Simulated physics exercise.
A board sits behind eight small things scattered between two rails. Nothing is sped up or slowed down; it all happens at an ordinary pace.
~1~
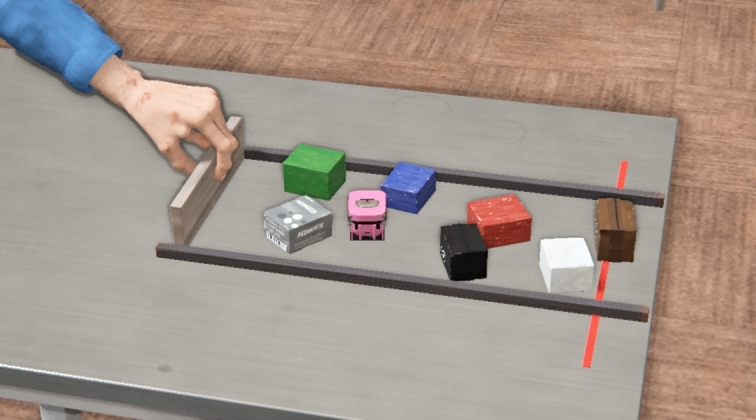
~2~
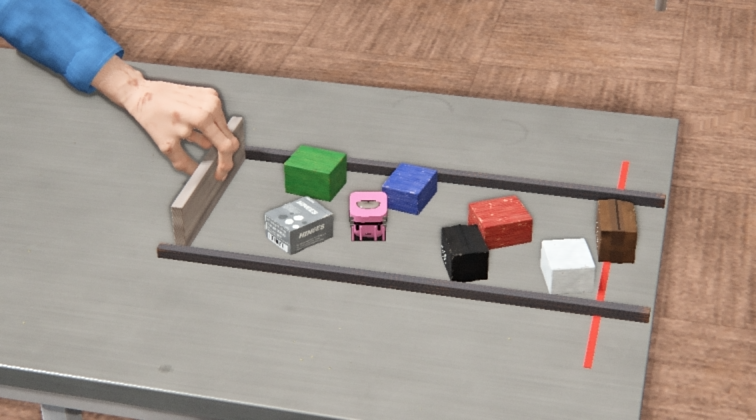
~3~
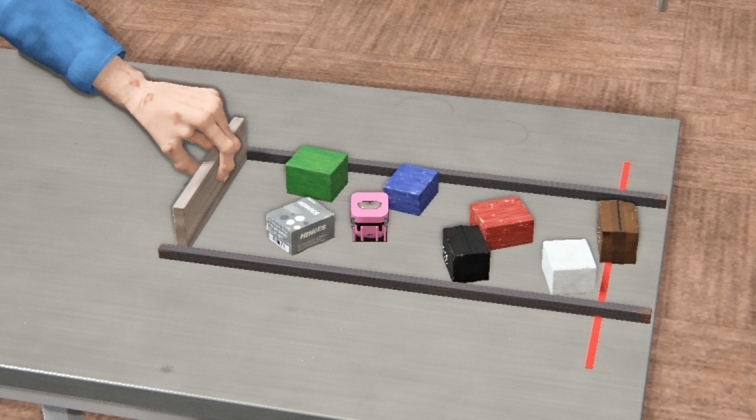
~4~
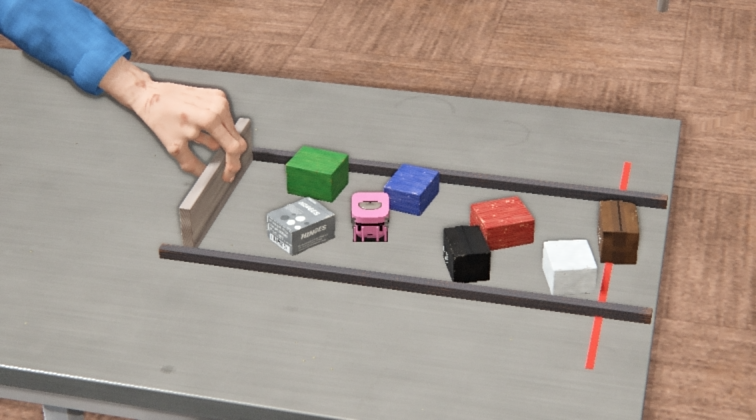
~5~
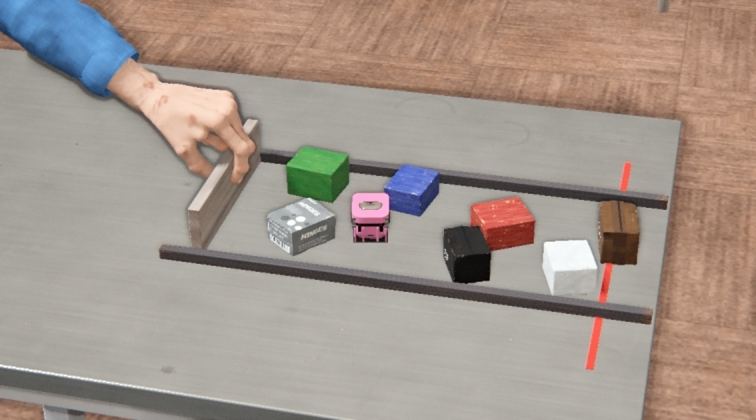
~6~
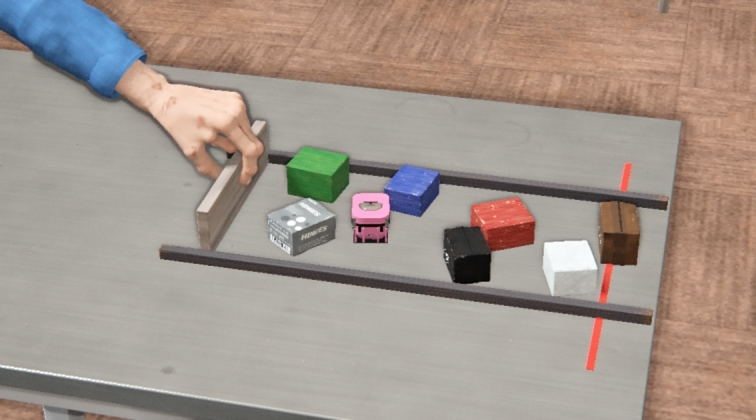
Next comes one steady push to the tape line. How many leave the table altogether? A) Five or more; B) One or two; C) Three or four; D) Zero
A, five or more.
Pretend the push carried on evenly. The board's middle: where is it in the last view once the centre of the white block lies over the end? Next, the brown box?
The middle is at (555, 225) when it's the white block, and at (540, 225) when it's the brown box.
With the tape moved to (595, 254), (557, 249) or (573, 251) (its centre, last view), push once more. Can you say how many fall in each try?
Try 1: 4; try 2: 1; try 3: 2.
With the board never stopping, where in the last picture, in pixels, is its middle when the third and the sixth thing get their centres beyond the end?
At roughly (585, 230), then roughly (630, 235).
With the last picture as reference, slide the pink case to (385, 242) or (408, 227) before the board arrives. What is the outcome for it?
First place, it is gone; second place, it is gone.
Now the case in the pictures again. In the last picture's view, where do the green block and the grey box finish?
The first near (645, 212), the second near (630, 274).
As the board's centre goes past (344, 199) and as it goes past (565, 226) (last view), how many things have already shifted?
4 at one spot and 8 at the other.
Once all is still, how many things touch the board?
The count in contact is 3.
Soon after, none off yet; brown box at rest near (619, 233); white block at rest near (570, 268); red block at rest near (502, 225).
After that, none off yet; brown box at rest near (619, 233); white block moving near (583, 271); red block displaced about its own width near (557, 239).
In the end, the number that fall off is five or more; gone, blue block, black box, red block, white block and brown box.
